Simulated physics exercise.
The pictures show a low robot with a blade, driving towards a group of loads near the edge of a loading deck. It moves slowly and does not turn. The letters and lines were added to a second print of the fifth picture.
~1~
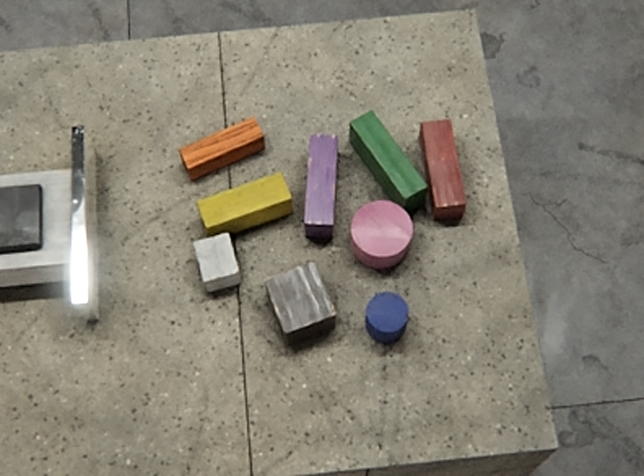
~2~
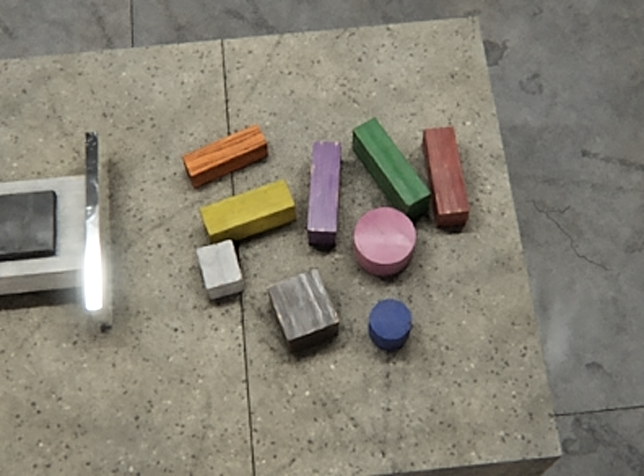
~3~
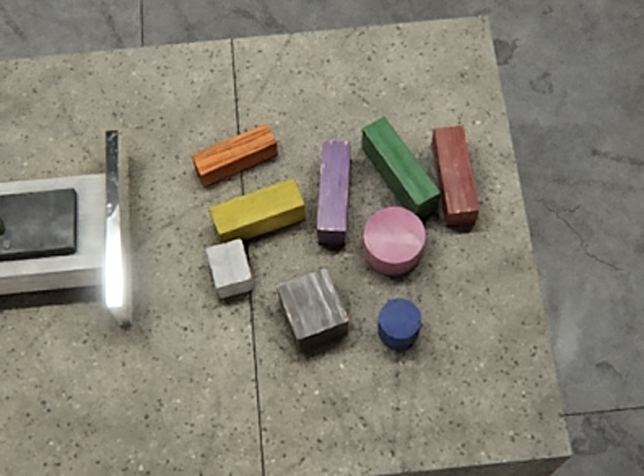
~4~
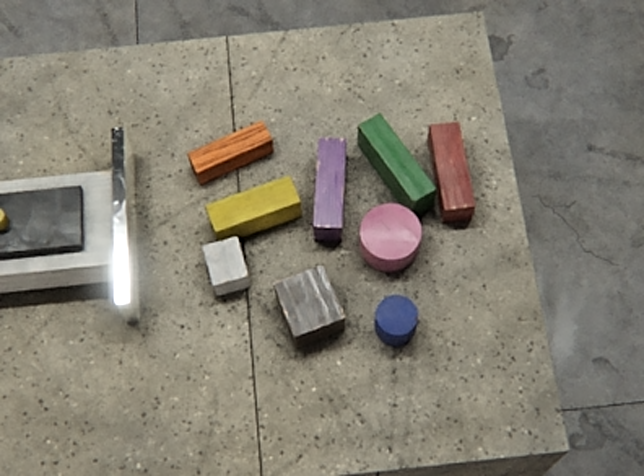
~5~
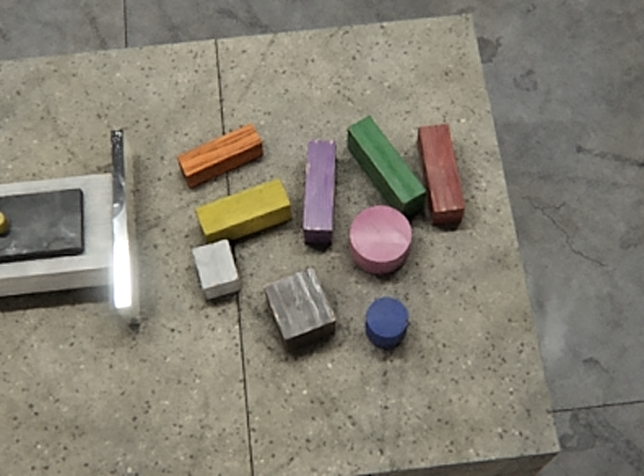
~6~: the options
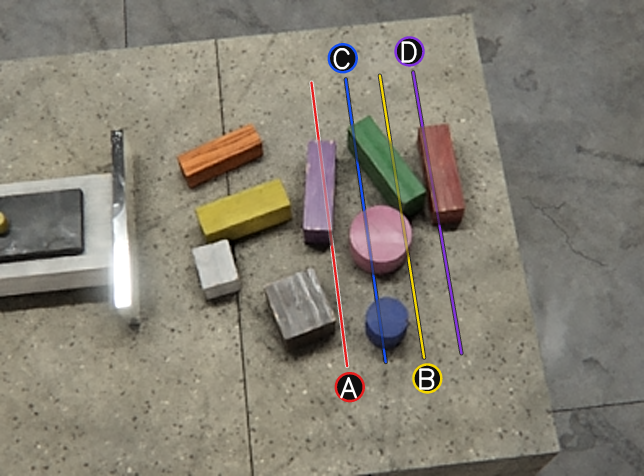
Metal blade at left edging slightly right across a speckled stone surface toward colourful blocks and round pieces, which stay in their arrangement.
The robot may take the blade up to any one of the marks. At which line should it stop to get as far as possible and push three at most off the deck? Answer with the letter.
Stop at D.
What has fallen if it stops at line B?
It is the red bar.
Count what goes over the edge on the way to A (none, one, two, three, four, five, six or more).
The count is none.
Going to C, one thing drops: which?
The red bar.
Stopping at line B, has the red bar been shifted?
Yes.
On the marked copy, A at (328, 216); B at (401, 208); C at (364, 212); D at (436, 204).
Taking D. A third of the way, robot (157, 211); pink canister (395, 243); orange stick (278, 145).
Two thirds of the way, robot (271, 199); red bar (500, 152); green bar (463, 142).
When it is over, robot (359, 189); red bar over the edge; green bar over the edge; two fallen.
As for the rest, A is within the limit but short; B is within the limit but short; C is within the limit but short.
